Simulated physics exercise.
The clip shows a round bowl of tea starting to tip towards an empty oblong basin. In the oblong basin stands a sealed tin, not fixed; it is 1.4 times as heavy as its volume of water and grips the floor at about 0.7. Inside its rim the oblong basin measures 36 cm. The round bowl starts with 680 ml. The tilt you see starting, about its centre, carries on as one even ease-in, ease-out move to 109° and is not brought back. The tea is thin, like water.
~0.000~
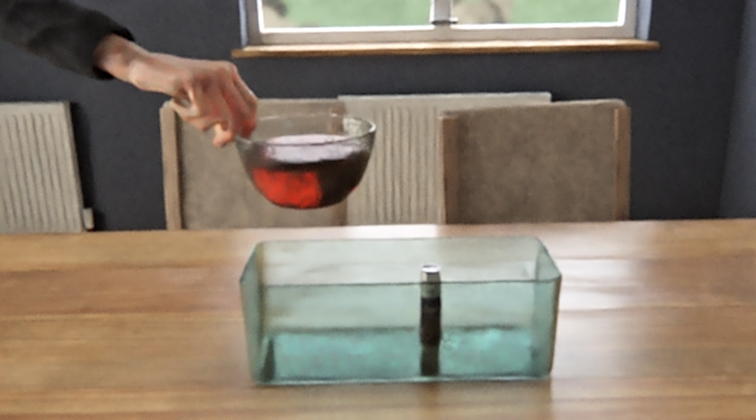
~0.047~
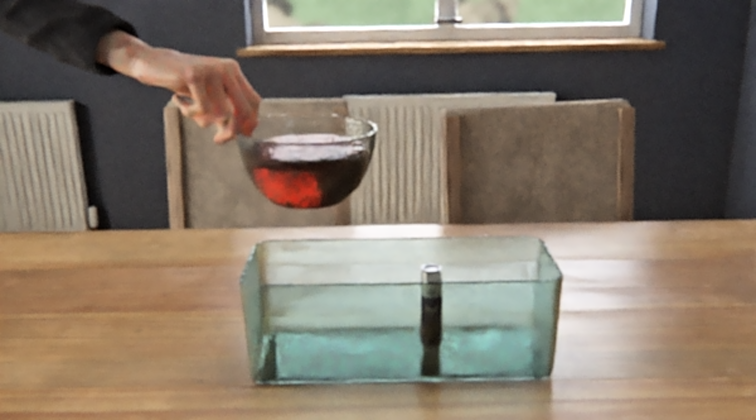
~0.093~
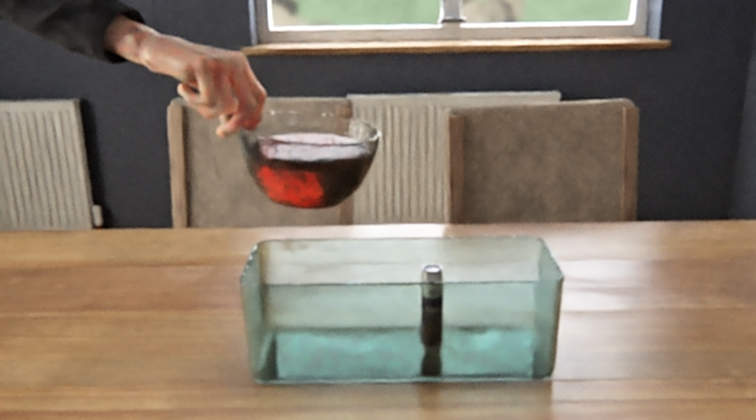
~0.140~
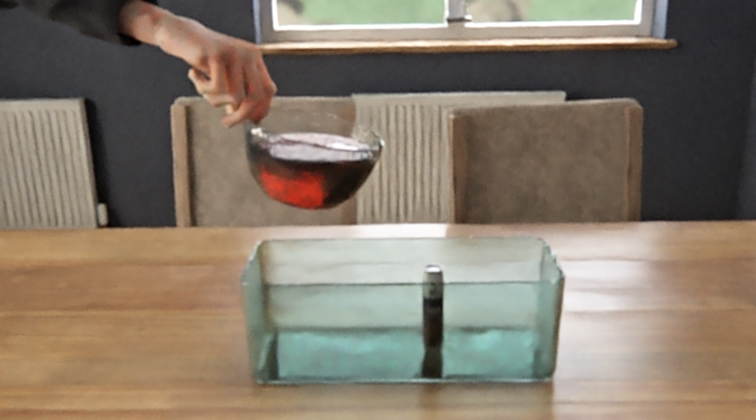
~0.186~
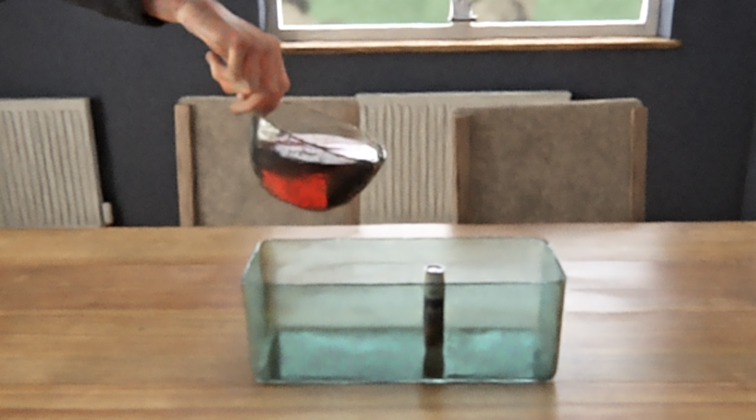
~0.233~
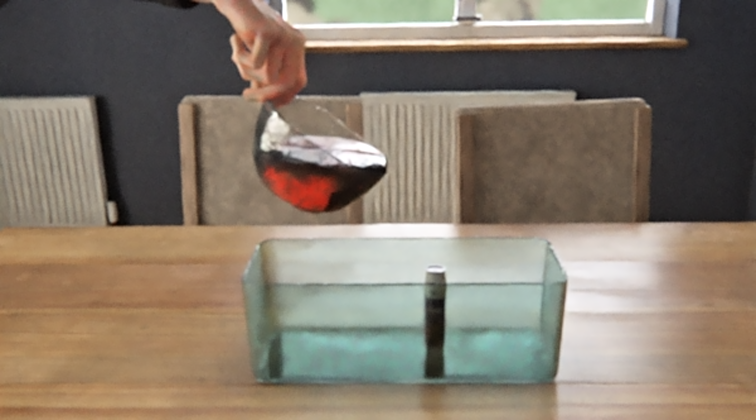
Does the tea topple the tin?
The tin topples.
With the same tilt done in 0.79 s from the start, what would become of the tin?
The tin keeps standing.
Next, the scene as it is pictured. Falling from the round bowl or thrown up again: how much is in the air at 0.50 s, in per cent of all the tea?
Some 32 per cent.
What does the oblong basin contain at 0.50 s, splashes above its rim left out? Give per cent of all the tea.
Near 52 in a hundred.
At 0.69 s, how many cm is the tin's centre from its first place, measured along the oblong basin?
Some 2 cm.
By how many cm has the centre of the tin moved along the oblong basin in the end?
Some 8.0 cm.
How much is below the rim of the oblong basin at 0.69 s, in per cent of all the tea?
Some 98 per cent.
By 0.50 s the tilt is 100° and 16 per cent is still to pour; the tin stands where it began.
By 0.69 s the tilt is 109° and 0 per cent is still to pour; the tin leans 9°.
By 0.89 s the tilt is 109° and 0 per cent is still to pour; the tin leans 27°.
By 1.11 s the tilt is 109° and 0 per cent is still to pour; the tin lies on its side.
At rest the tin lies on its side.
